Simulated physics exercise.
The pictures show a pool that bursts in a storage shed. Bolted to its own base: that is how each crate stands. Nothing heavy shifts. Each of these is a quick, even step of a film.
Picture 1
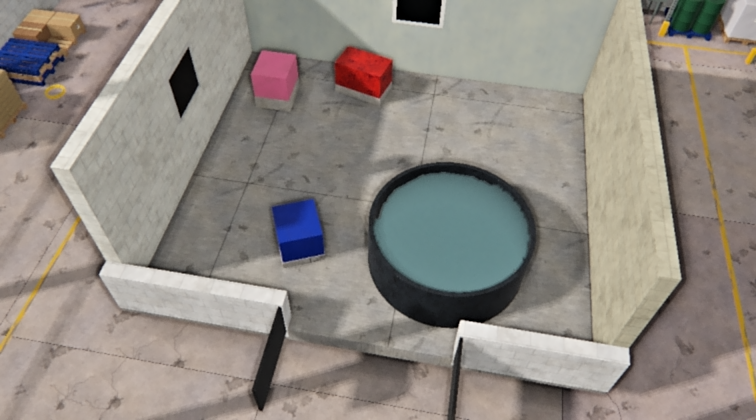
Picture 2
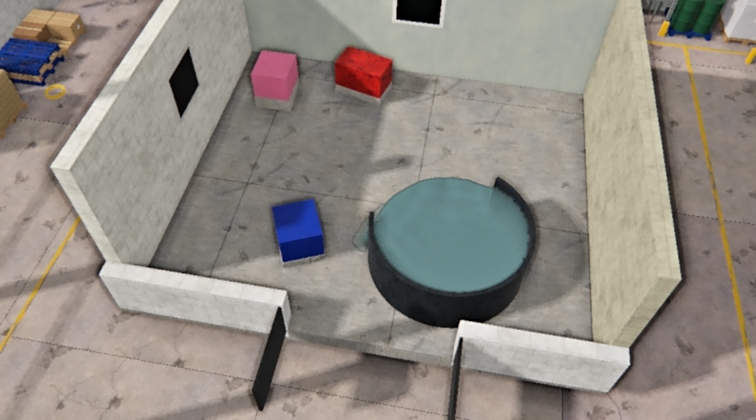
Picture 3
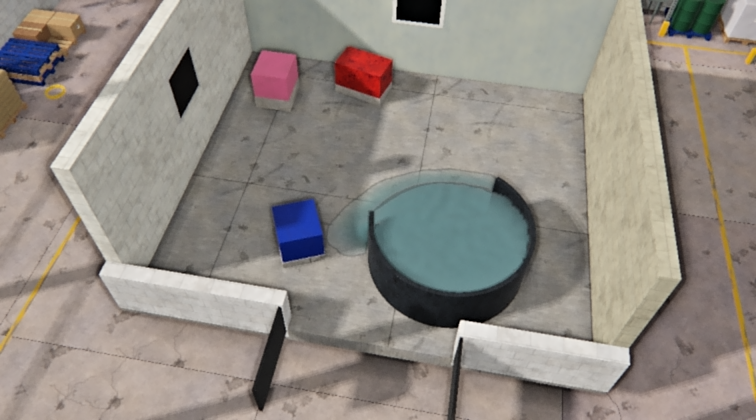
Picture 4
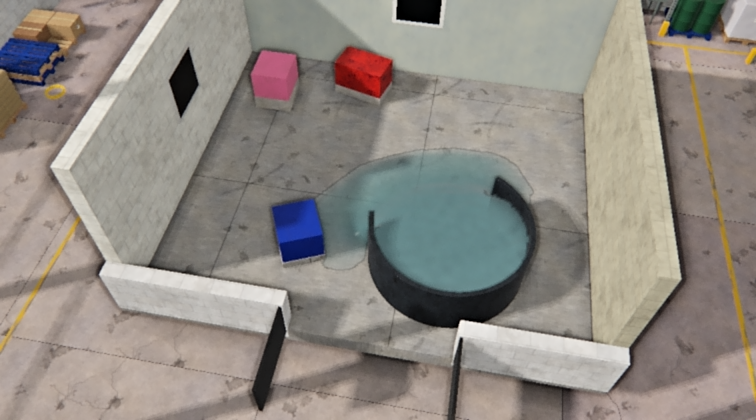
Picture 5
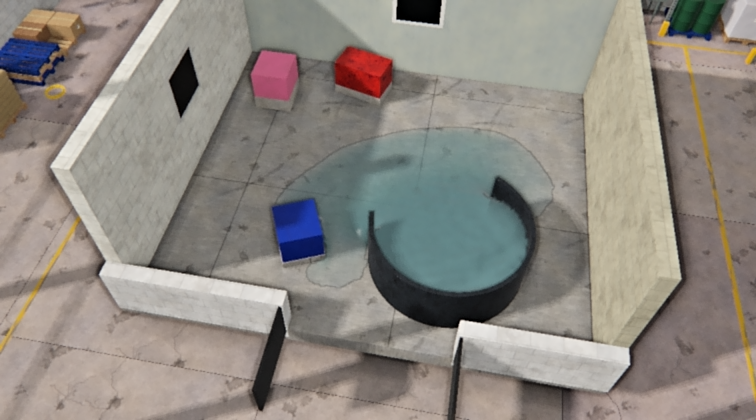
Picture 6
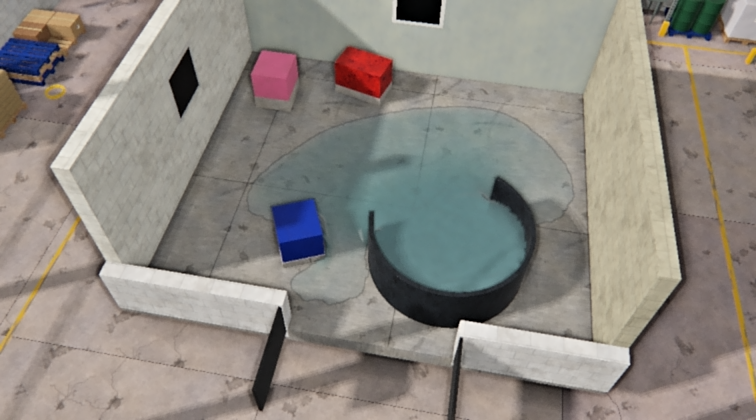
The footage shows a round, dark tank of water in a walled enclosure with pink, red and blue crates; its far side opens, and water pours out, spreading across the floor around the blue crate while the crates stay still.
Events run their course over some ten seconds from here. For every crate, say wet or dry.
Blue crate - wet; red crate - wet; pink crate - wet.
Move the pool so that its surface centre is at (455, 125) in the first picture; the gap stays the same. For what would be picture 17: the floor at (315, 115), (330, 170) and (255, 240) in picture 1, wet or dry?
As listed: Wet, clear, no water.
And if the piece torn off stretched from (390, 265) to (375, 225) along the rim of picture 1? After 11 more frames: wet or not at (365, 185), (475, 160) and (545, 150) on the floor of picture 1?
Read off point by point, the answer is soaking, not soaked, not soaked.
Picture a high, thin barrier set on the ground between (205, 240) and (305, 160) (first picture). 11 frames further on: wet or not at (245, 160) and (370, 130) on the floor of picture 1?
Untouched, reached.
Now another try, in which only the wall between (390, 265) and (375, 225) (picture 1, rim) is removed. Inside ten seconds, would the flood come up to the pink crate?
In my view the pink one is never reached.
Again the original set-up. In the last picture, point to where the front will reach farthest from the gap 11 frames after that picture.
Near (252, 54).
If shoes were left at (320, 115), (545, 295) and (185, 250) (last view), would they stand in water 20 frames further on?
First inundated, second spared, third inundated.
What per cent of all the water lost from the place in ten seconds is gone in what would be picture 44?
Close to 10 per cent, I'd say.
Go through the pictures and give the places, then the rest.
The first frame shows the round tank at (451, 227) is whole and still.
In the second frame, water pours out on the round tank's far side and has run to a hidden place.
In the third frame, water pours out on the round tank's far side and has run to (332, 237).
In the fourth frame, water pours out on the round tank's far side and has run to (513, 167).
In the fifth frame, water pours out on the round tank's far side and has run to (537, 166).
In the sixth frame, water pours out on the round tank's far side and has run to (522, 126).
A moment on, water covers 65 % of the floor; the blue crate water round its plinth, the red crate water round its plinth, the pink crate water round its plinth.
Next, water covers 70 % of the floor; the blue crate water round its plinth, the red crate water round its plinth, the pink crate water round its plinth.
Then, water covers 75 % of the floor; the blue crate water round its plinth, the red crate water round its plinth, the pink crate water round its plinth.
Later, water covers 95 % of the floor; the blue crate water round its plinth, the red crate water round its plinth, the pink crate water round its plinth.
In the end, water covers 100 % of the floor; the blue crate was topped, the red crate was topped, the pink crate was topped.
